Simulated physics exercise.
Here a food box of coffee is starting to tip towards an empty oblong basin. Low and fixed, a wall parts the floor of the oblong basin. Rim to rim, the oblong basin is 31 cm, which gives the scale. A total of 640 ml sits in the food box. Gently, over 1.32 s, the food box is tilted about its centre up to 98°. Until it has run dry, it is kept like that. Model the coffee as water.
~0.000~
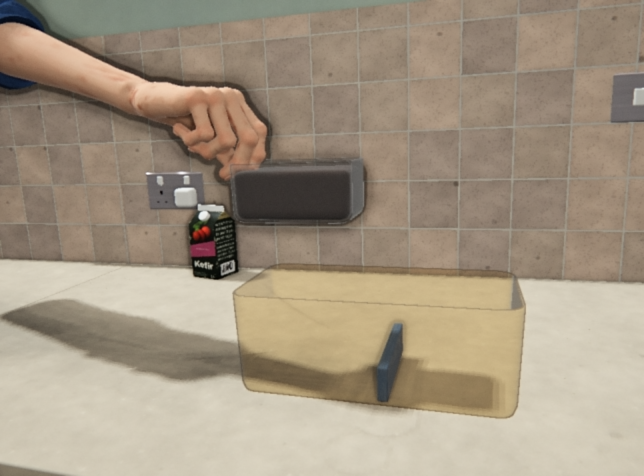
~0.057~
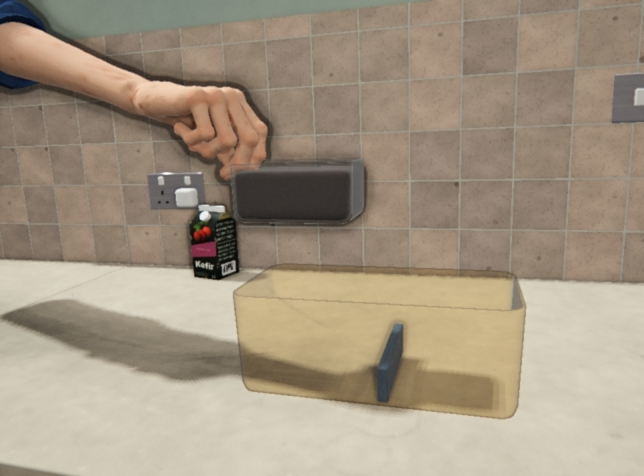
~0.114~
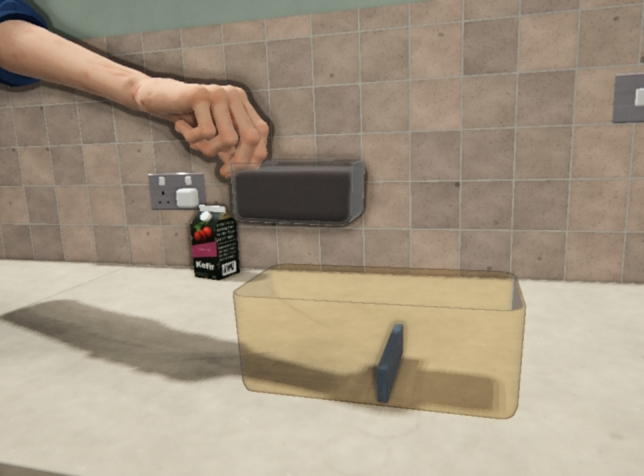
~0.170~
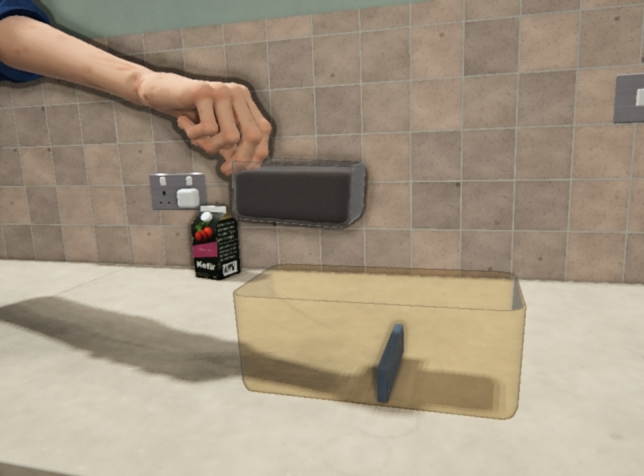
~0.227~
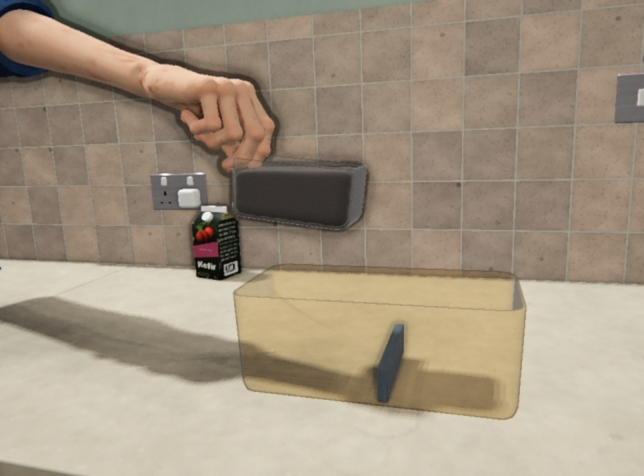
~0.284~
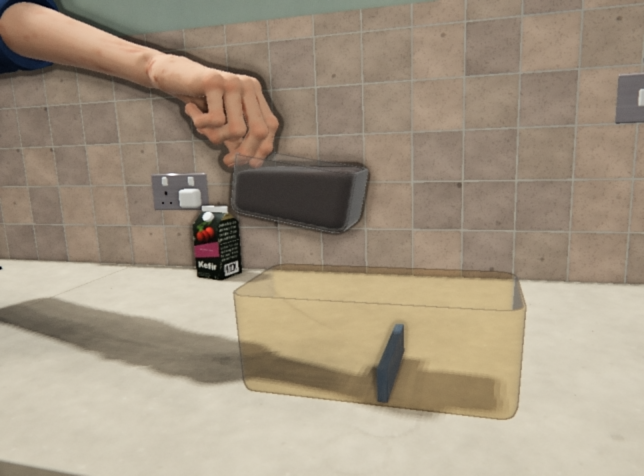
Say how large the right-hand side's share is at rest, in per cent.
Its share is roughly 72 per cent.
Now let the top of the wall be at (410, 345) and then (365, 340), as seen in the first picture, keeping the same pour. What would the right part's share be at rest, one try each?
Around 60 and 85 percent, in that order.
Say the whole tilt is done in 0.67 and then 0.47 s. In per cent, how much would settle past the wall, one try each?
Roughly 70 per cent the first time and 55 per cent the second.
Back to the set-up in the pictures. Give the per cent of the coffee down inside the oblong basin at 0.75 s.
Some 24 per cent.
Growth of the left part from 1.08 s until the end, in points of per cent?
Roughly 16 percent.
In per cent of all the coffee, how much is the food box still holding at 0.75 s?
46 %.
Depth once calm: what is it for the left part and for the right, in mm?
Left 8 mm, right 26 mm.
Then, 0.75 s in, the tilt is 59° and 47 per cent is still to pour, 2 is left of the wall and 21 right of it.
Then, 1.08 s in, the tilt is 90° and 11 per cent is still to pour, 12 is left of the wall and 71 right of it.
Then, 1.44 s in, the tilt is 98° and 2 per cent is still to pour, 25 is left of the wall and 71 right of it.
Then, 1.82 s in, the tilt is 98° and 0 per cent is still to pour, 28 is left of the wall and 72 right of it.
Finally, 28 per cent lies left of the wall, 72 right of it and 1 outside.
